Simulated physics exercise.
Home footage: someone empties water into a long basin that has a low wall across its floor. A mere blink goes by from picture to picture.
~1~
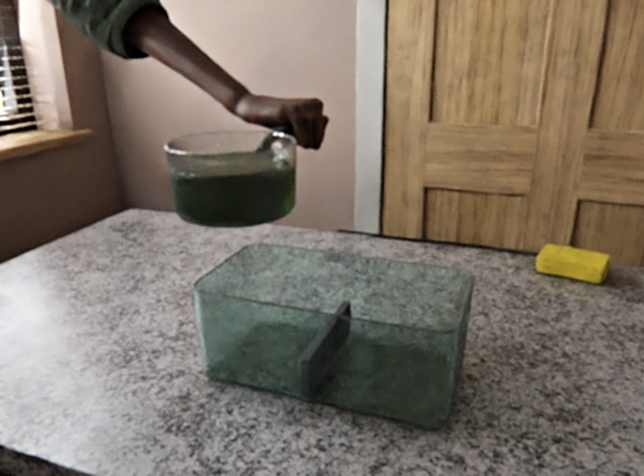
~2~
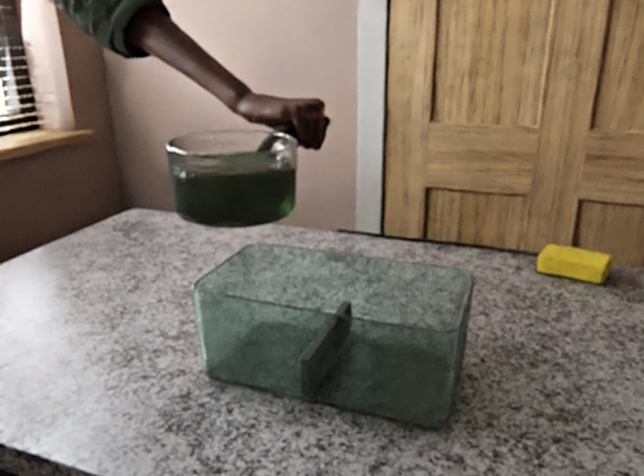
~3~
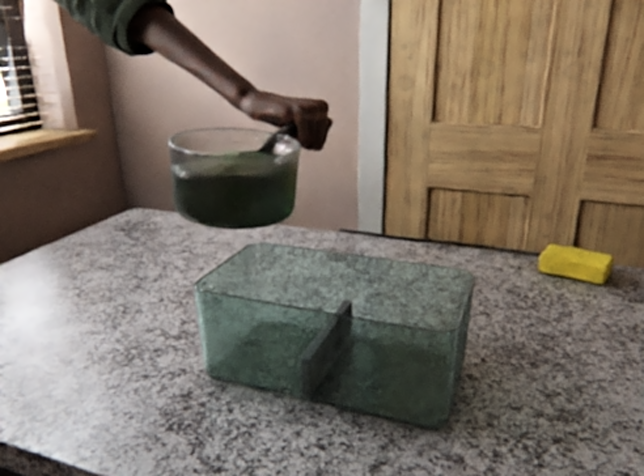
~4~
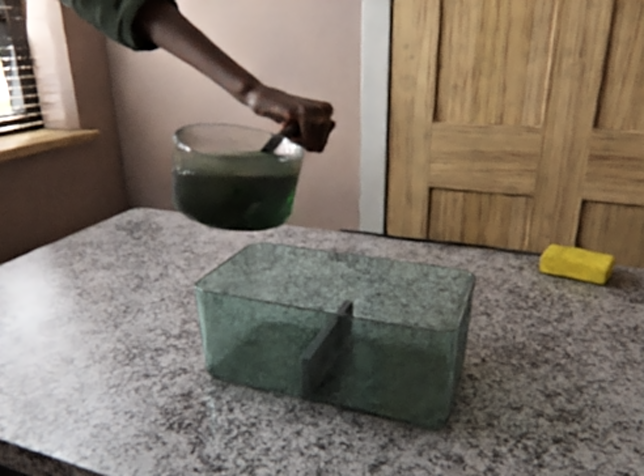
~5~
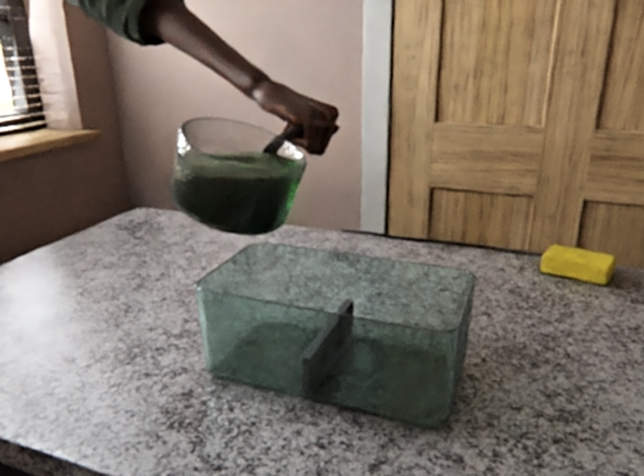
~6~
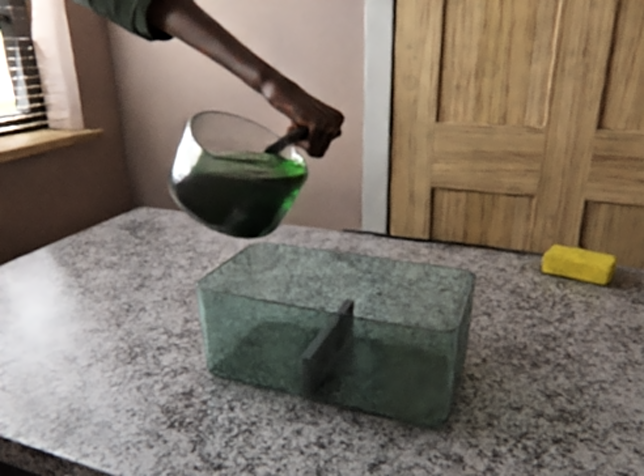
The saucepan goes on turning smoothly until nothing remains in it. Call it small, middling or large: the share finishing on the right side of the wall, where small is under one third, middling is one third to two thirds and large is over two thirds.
Middling.
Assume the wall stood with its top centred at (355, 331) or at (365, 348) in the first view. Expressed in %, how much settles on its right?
Record: Case 1 near 10 %, case 2 near 15 %.
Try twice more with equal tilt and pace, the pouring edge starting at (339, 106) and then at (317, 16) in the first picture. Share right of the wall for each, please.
In turn 90 % and 85 %.
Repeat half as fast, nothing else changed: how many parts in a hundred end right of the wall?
I'd say roughly 70 in every hundred ends up there.
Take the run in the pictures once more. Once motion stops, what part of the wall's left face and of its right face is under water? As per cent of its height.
Left side 30 percent, right side 40 percent.
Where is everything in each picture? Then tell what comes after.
It leans 0°; its right rim is at (290, 147); the water meets the walls at (185, 159) and (290, 167); the long basin's rim runs from (222, 265) to (467, 301); the wall's top is at (328, 328), in the first frame.
It leans 1°; its right rim is at (291, 149); the water meets the walls at (186, 158) and (291, 167), in the second frame.
It leans 5°; its right rim is at (294, 154); the water meets the walls at (188, 157) and (292, 167), in the third frame.
It leans 12°; its right rim is at (297, 162); the water meets the walls at (189, 156) and (295, 170), in the fourth frame.
It leans 20°; its right rim is at (300, 172); the water meets the walls at (189, 158) and (298, 171), in the fifth frame.
It leans 30°; its right rim is at (301, 184); the water meets the walls at (189, 157) and (303, 175), in the sixth frame.
A moment on, the tilt is 86° and 44 per cent is still to pour, 3 is left of the wall and 19 right of it.
Next, the tilt is 95° and 14 per cent is still to pour, 22 is left of the wall and 57 right of it.
Then the tilt is 95° and 4 per cent is still to pour, 35 is left of the wall and 57 right of it.
Later the tilt is 95° and 1 per cent is still to pour, 40 is left of the wall and 57 right of it.
In the end 42 per cent lies left of the wall, 58 right of it and 1 outside.
